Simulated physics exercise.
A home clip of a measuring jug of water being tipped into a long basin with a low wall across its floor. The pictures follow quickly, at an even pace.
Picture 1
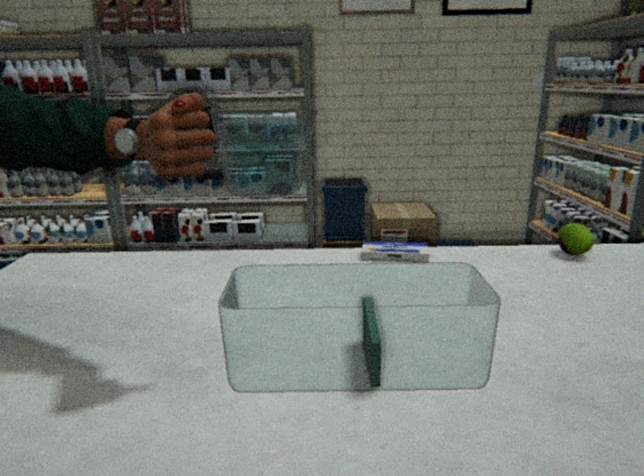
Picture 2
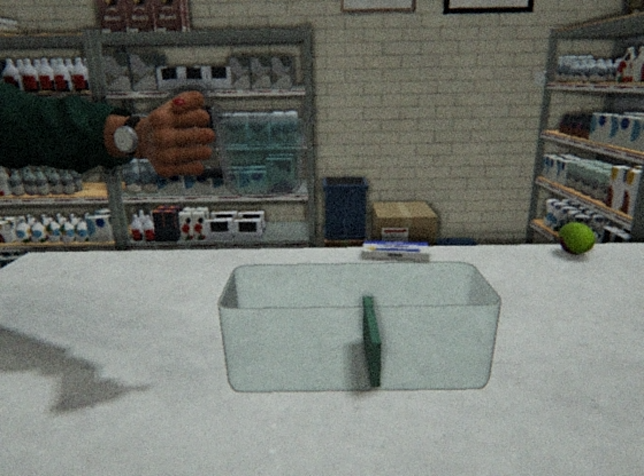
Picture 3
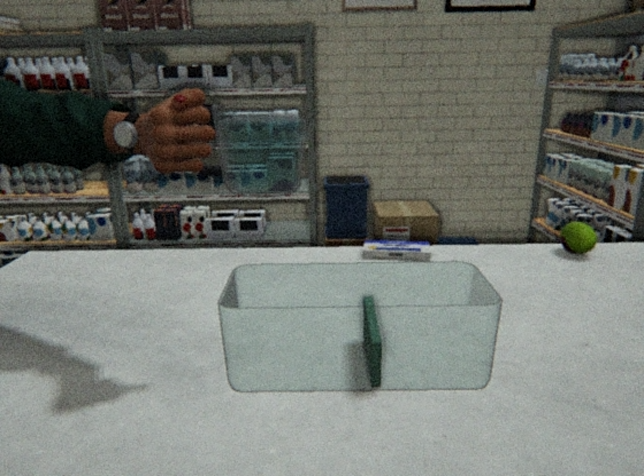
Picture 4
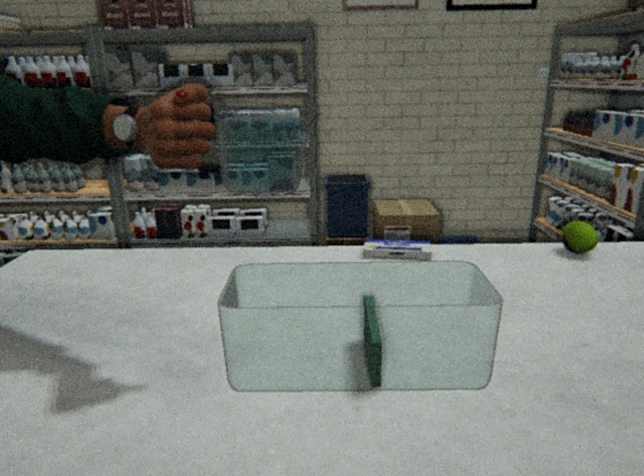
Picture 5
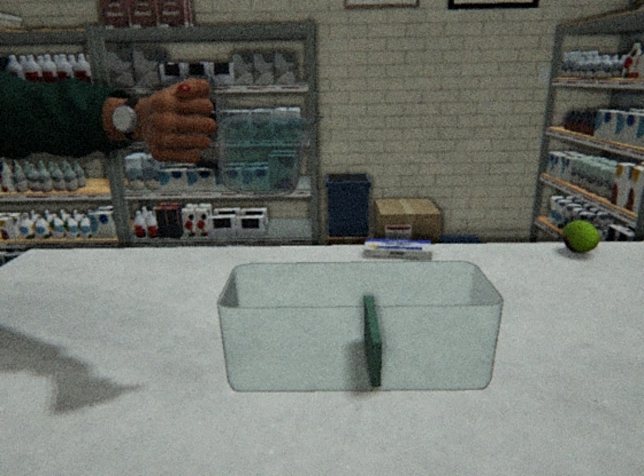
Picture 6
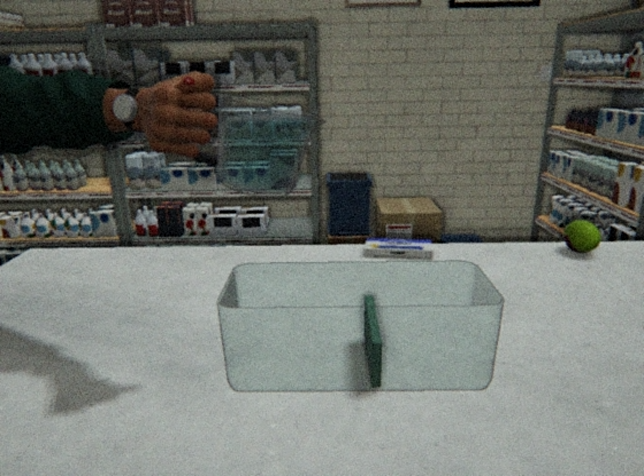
The clip opens on a clear rectangular basin with a low dark green wall across its floor, on a pale counter before stocked shelves, a green fruit at right. At upper left, a dark-sleeved hand wearing a watch holds a transparent jug, which tilts slightly to the right, while the basin stays still.
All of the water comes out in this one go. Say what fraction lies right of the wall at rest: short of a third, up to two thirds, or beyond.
In the end between a third and two thirds is right of the wall.
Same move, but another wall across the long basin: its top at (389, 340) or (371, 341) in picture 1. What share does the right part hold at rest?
In turn 35 and 60 in a hundred.
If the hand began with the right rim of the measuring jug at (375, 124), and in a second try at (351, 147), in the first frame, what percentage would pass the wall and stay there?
Roughly 95 per cent, and 80 per cent.
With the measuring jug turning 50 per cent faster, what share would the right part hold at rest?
Some 45 per cent.
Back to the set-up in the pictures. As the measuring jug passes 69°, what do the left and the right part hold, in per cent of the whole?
Left: 0 %. Right: 15 %.
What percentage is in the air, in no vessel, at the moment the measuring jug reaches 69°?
About 25 per cent.
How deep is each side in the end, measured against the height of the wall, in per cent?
Left: 10 %. Right: 30 %.
A moment on, the measuring jug is tipped part way and 61 per cent is still to pour, 2 is left of the wall and 13 right of it.
Next, the measuring jug is tipped right over and 6 per cent is still to pour, 25 is left of the wall and 58 right of it.
Then the measuring jug is tipped right over and 0 per cent is still to pour, 39 is left of the wall and 59 right of it.
Later the measuring jug is tipped right over and 0 per cent is still to pour, 39 is left of the wall and 59 right of it.
Finally, 39 per cent lies left of the wall, 59 right of it and 2 outside.
